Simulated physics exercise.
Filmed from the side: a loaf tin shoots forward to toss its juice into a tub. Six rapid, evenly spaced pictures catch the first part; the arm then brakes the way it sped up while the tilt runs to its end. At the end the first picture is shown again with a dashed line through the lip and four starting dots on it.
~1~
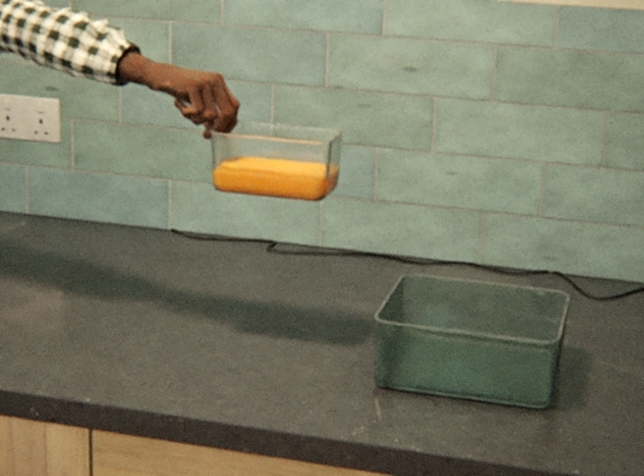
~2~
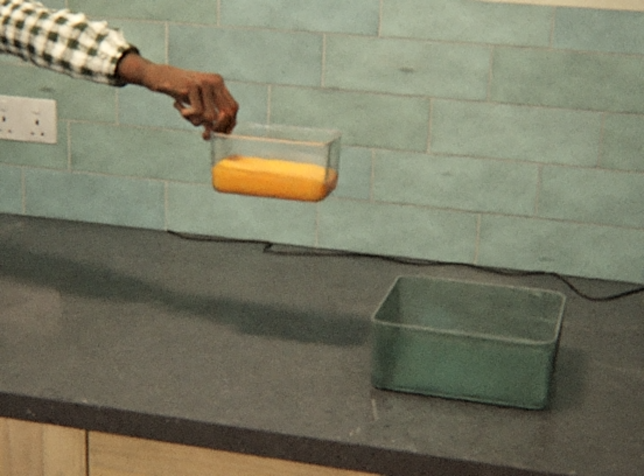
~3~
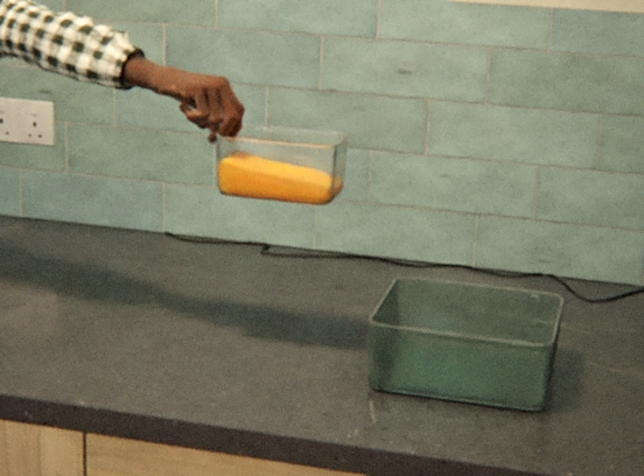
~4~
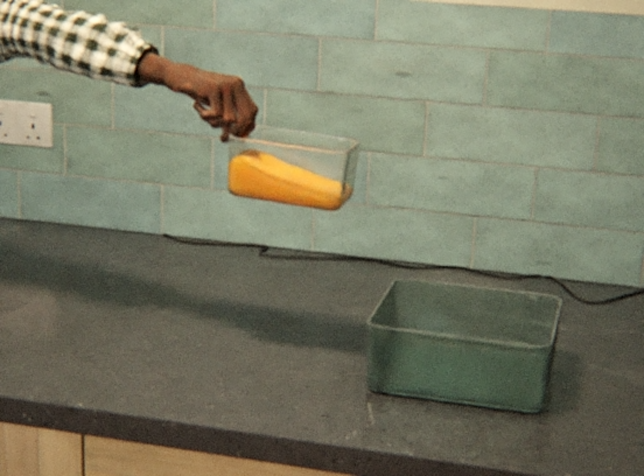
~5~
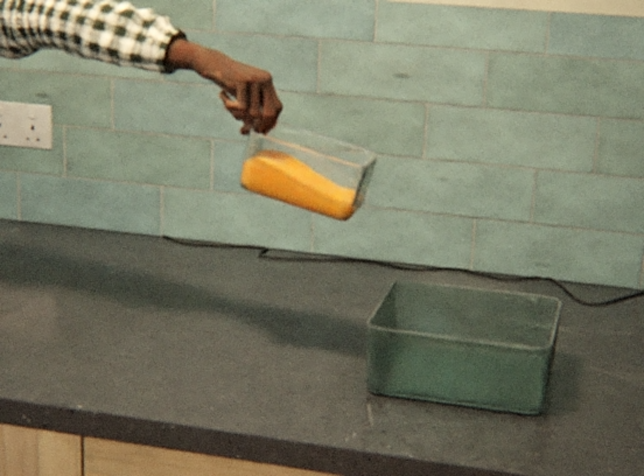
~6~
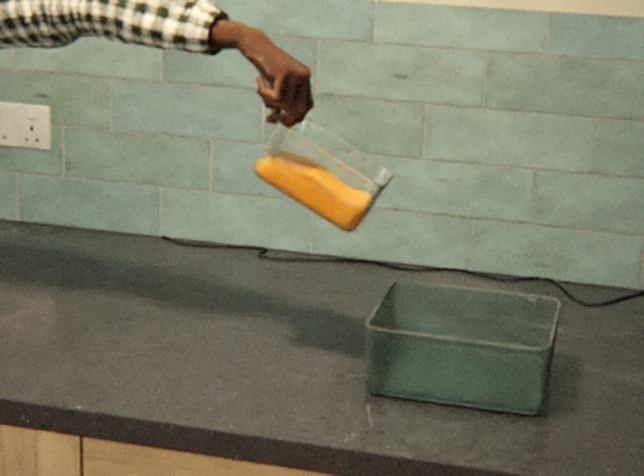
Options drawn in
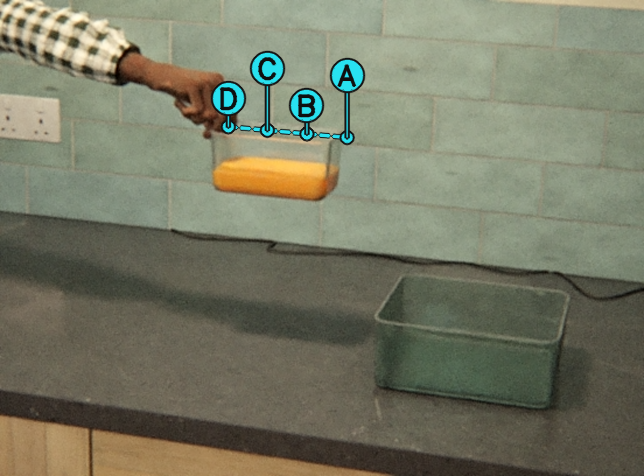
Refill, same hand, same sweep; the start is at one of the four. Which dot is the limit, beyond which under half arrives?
I would pick dot C.
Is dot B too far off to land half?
No.
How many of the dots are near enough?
Three of the four.
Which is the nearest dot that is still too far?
The answer is D.
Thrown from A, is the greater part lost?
No.
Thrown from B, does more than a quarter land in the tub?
Yes, it does.
On the marked copy, A at (347, 137); B at (306, 133); C at (267, 130); D at (228, 126).
With A, about 87 % lands in the tub, 4 % falls short and 9 % goes beside or beyond.
With B, about 74 % lands in the tub, 12 % falls short and 13 % goes beside or beyond.
With C, about 68 % lands in the tub, 24 % falls short and 8 % goes beside or beyond.
With D, about 20 % lands in the tub, 77 % falls short and 3 % goes beside or beyond.
